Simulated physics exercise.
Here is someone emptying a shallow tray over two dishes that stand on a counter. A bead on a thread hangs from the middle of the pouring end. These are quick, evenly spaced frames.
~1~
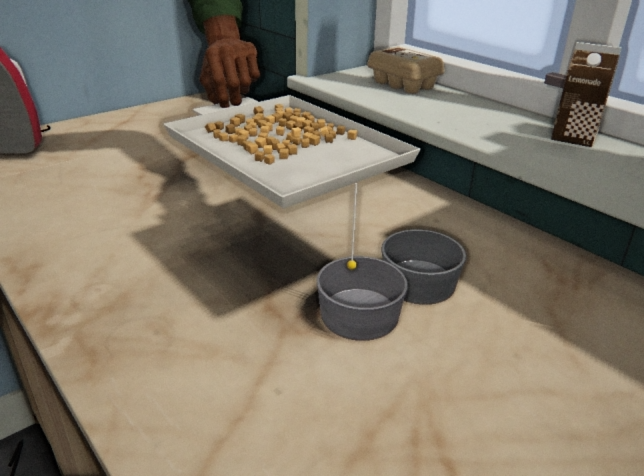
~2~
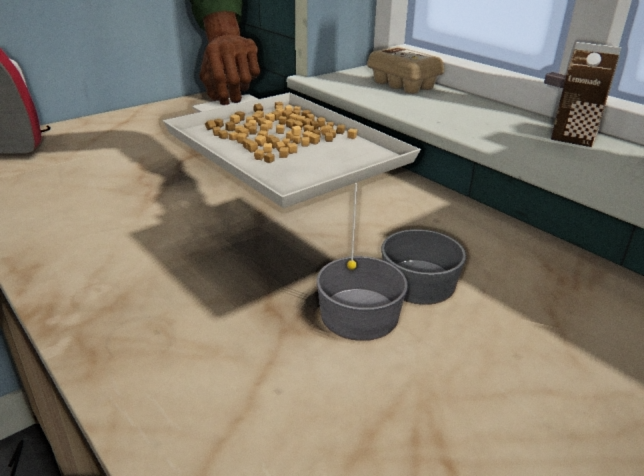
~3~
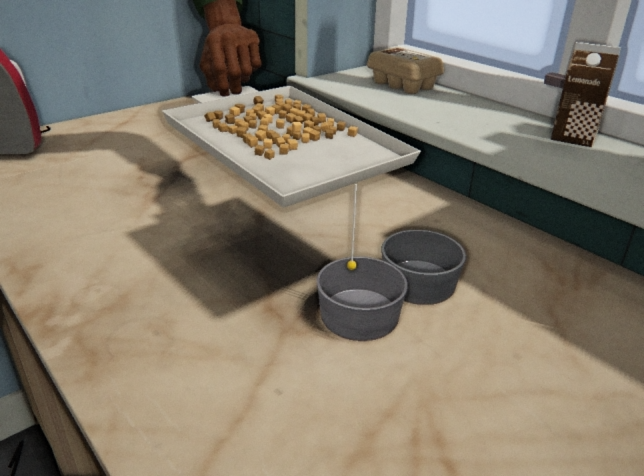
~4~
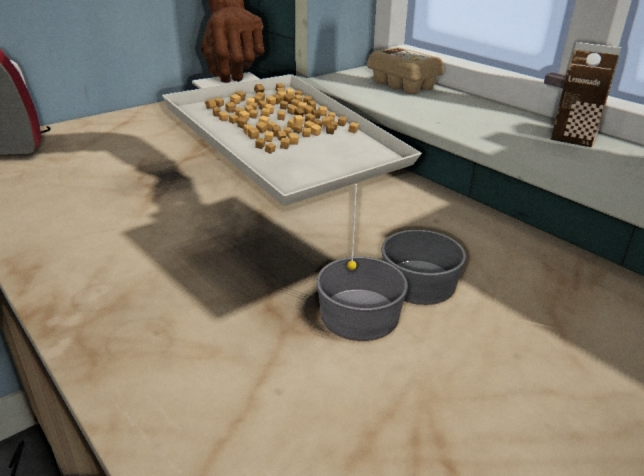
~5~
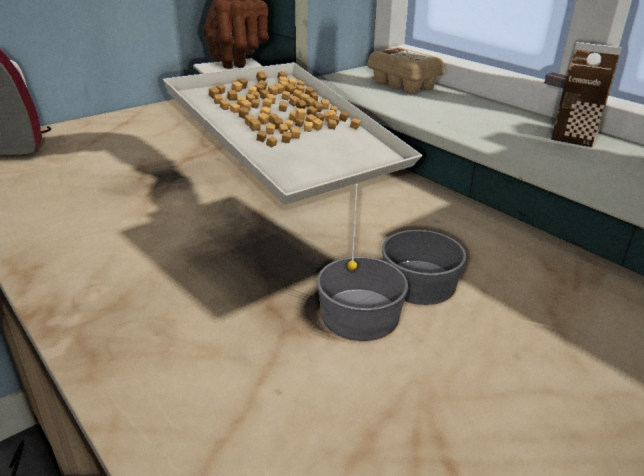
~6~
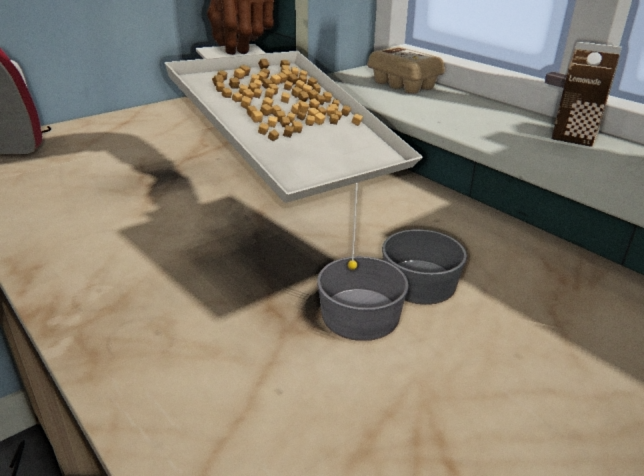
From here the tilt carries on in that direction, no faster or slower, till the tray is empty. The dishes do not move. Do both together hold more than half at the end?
They take over half between them.
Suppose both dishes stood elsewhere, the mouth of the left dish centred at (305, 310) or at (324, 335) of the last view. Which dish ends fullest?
In turn: The right one; right.
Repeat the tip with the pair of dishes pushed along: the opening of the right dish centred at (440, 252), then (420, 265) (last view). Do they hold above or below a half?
In turn: Over half; over half.
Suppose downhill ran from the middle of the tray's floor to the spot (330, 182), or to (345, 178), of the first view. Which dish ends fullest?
One: Left. Two: The dish on the left.
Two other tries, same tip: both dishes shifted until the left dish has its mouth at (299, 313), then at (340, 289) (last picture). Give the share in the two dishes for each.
First some 30, then 70 per cent.
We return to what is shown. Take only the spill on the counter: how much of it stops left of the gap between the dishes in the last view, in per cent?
Close to 20 per cent.
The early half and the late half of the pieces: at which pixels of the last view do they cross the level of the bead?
First near (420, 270), later near (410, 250).
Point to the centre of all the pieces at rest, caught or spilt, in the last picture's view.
Around (414, 292).
Soon, tray tipped steeply; most on the tray; a stray few outside both; about a quarter in the air.
A while on, tray tipped past a quarter turn; about a quarter on the tray; a small part in the left dish; about a quarter in the right dish; about a quarter outside both; a small part in the air.
Towards the end, tray tipped past a quarter turn; about a quarter in the left dish; about half in the right dish; about a quarter outside both.
Finally, tray tipped past a quarter turn; about a quarter in the left dish; about half in the right dish; about a quarter outside both.
